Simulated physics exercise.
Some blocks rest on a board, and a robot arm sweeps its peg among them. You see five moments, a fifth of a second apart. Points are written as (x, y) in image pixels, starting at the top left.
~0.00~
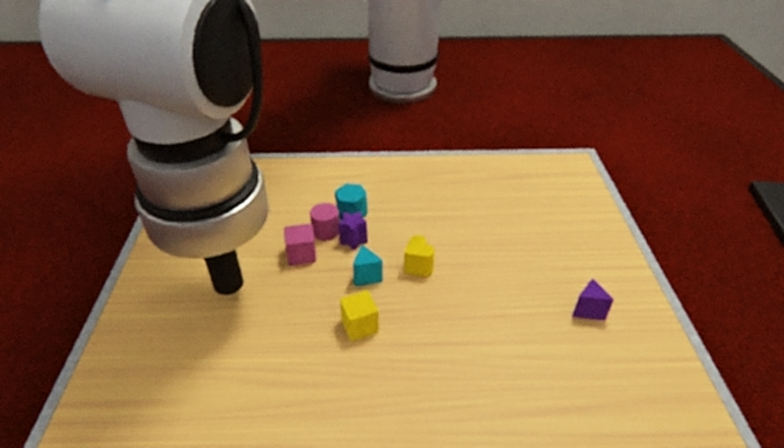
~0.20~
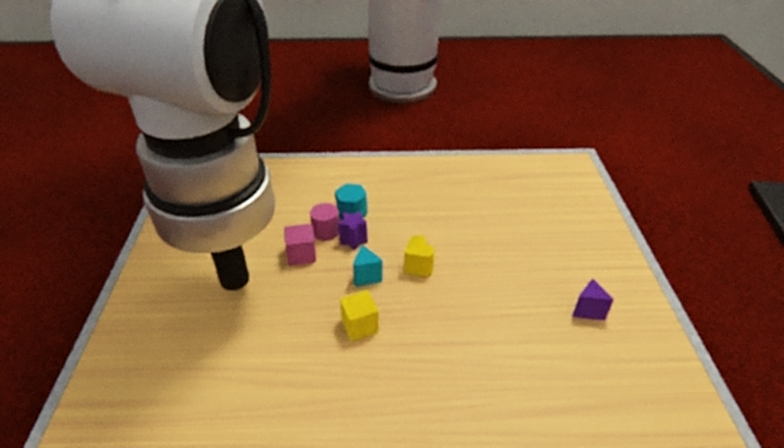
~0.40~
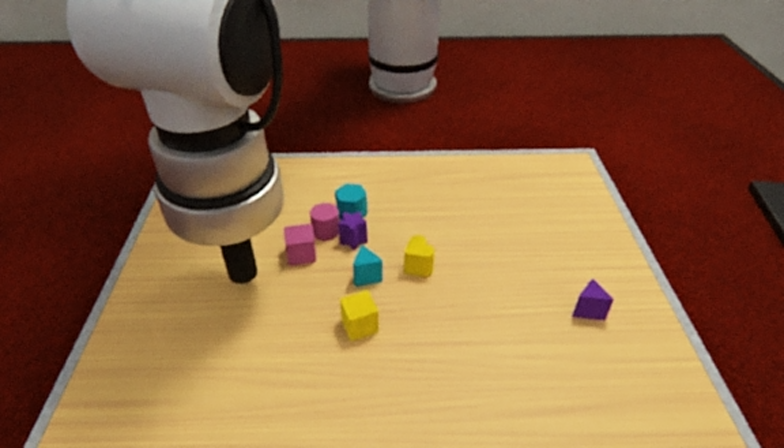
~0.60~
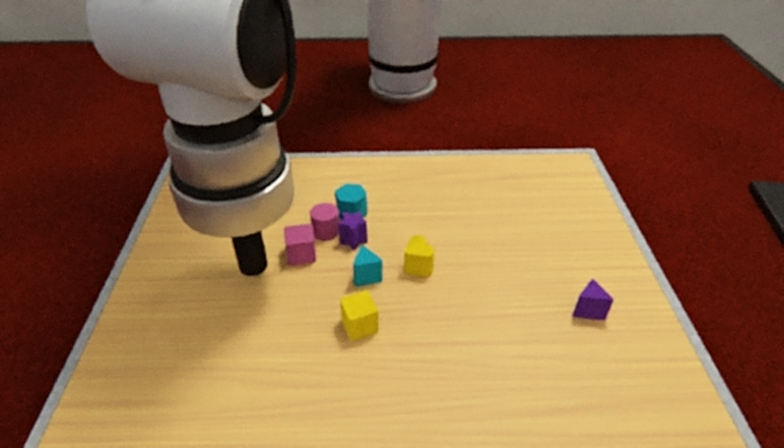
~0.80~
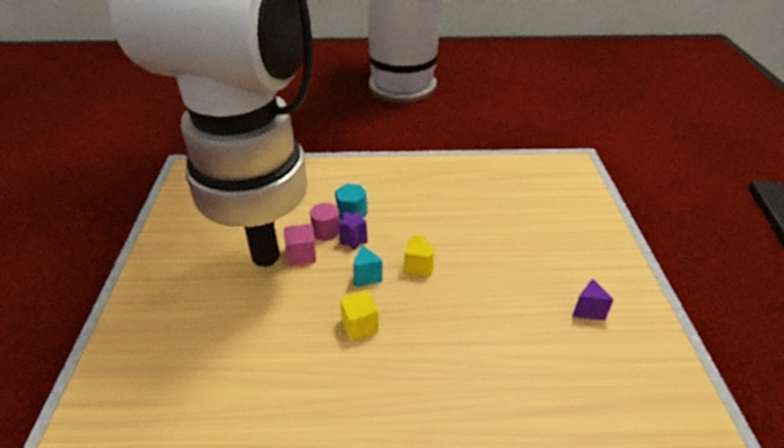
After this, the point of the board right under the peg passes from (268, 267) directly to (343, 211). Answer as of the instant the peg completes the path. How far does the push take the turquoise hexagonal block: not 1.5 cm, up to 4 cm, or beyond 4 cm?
It moves between 1.5 and 4 cm.
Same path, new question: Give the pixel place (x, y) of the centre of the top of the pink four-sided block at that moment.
By then it is at (327, 227).
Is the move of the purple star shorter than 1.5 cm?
I believe so.
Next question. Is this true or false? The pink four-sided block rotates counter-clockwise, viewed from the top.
That is false.
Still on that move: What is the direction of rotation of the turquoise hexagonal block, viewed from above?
The sense of turning is anti-clockwise.
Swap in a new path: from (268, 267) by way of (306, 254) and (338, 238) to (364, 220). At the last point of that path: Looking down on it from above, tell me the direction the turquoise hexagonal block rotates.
Rotation: Clockwise.
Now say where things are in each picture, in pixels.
Tip of the peg at (229, 285), middles of tops, pink four-sided block at (299, 234), pink round block at (324, 211), turquoise hexagonal block at (351, 192), purple star at (352, 219), in the first picture.
Peg at (235, 280), nothing pushed, in the second picture.
Peg at (243, 274), nothing pushed, in the third picture.
Peg at (254, 266), nothing pushed, in the fourth picture.
Peg at (266, 257), pink four-sided block at (299, 234), pink round block at (324, 211), turquoise hexagonal block at (351, 192), purple star at (352, 219), in the fifth picture.
What follows on the original path. One third of the way, peg at (294, 237); pink four-sided block at (319, 228), turned 20° clockwise; pink round block at (326, 210).
Two thirds of the way, peg at (319, 219); pink four-sided block at (327, 227), turned 45° clockwise; pink round block at (345, 203); turquoise hexagonal block at (361, 188), turned 35° anticlockwise; purple star at (357, 220), turned 20° anticlockwise.
At the end, peg at (342, 202); pink four-sided block at (327, 227), turned 45° clockwise; pink round block at (364, 199); turquoise hexagonal block at (376, 183), turned 95° anticlockwise; purple star at (357, 220), turned 20° anticlockwise.
